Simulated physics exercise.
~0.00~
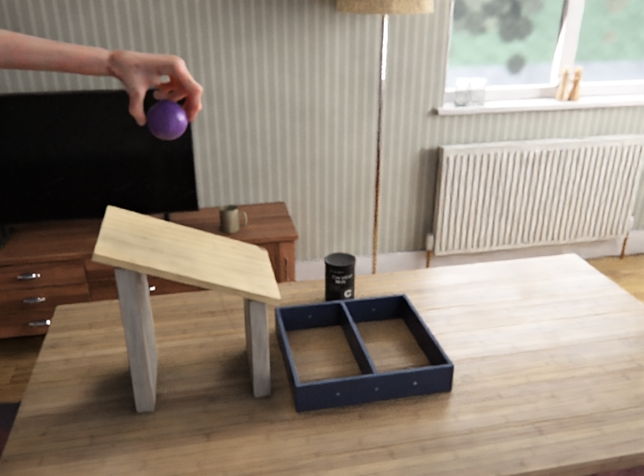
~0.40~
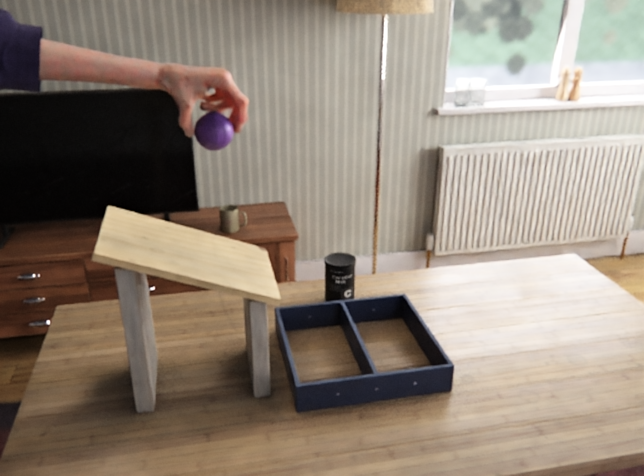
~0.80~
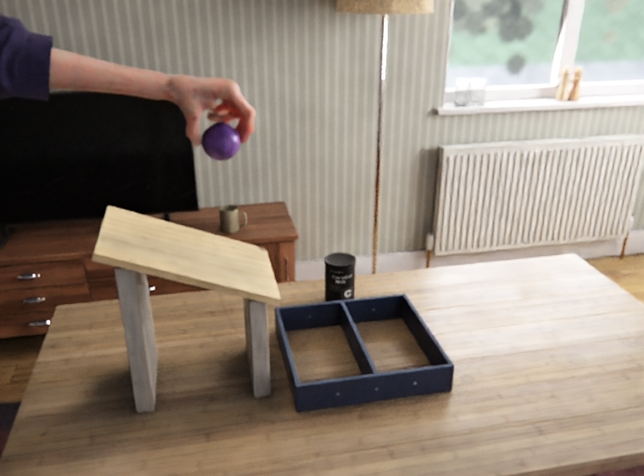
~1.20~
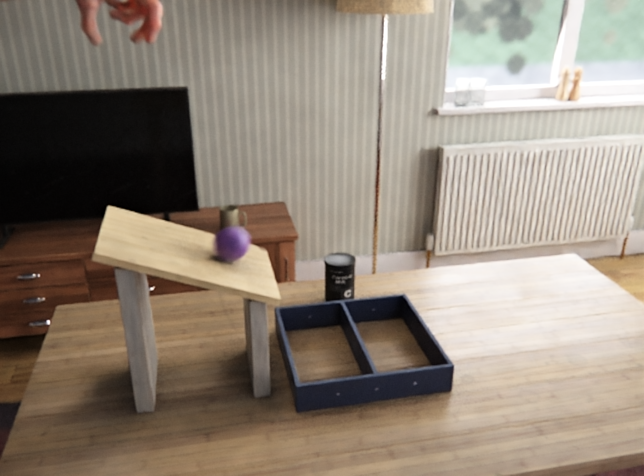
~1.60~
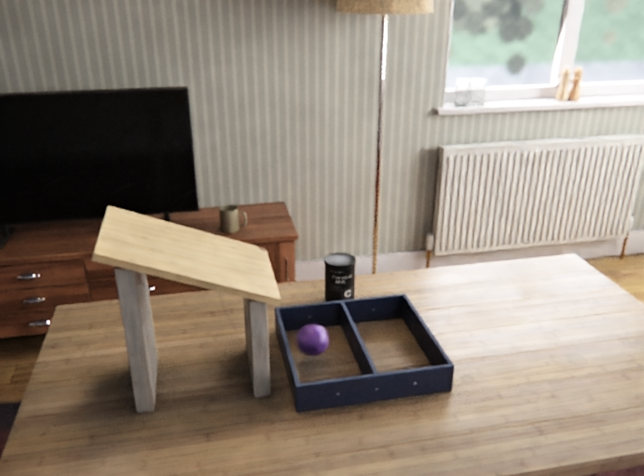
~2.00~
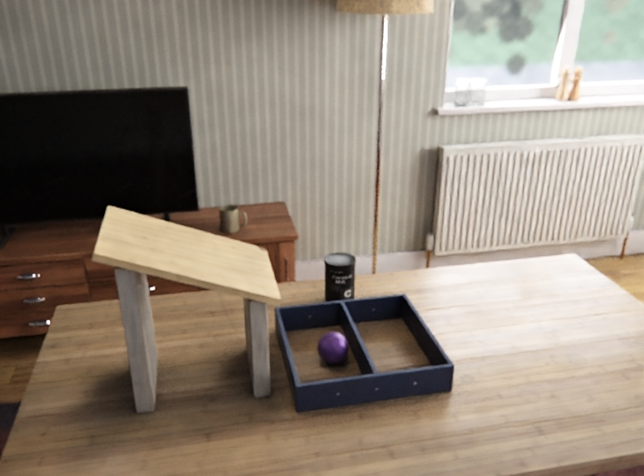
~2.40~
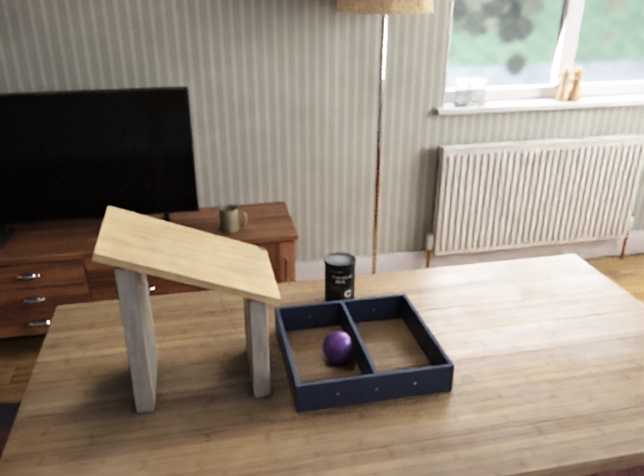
On a wooden table in a living room, a hand holds a purple ball above a slanted board, moves it right and lets go; the ball meets the board, drops off its lower end into the nearer bay of a dark blue tray, and ends there beside the divider, the black tin unmoved.
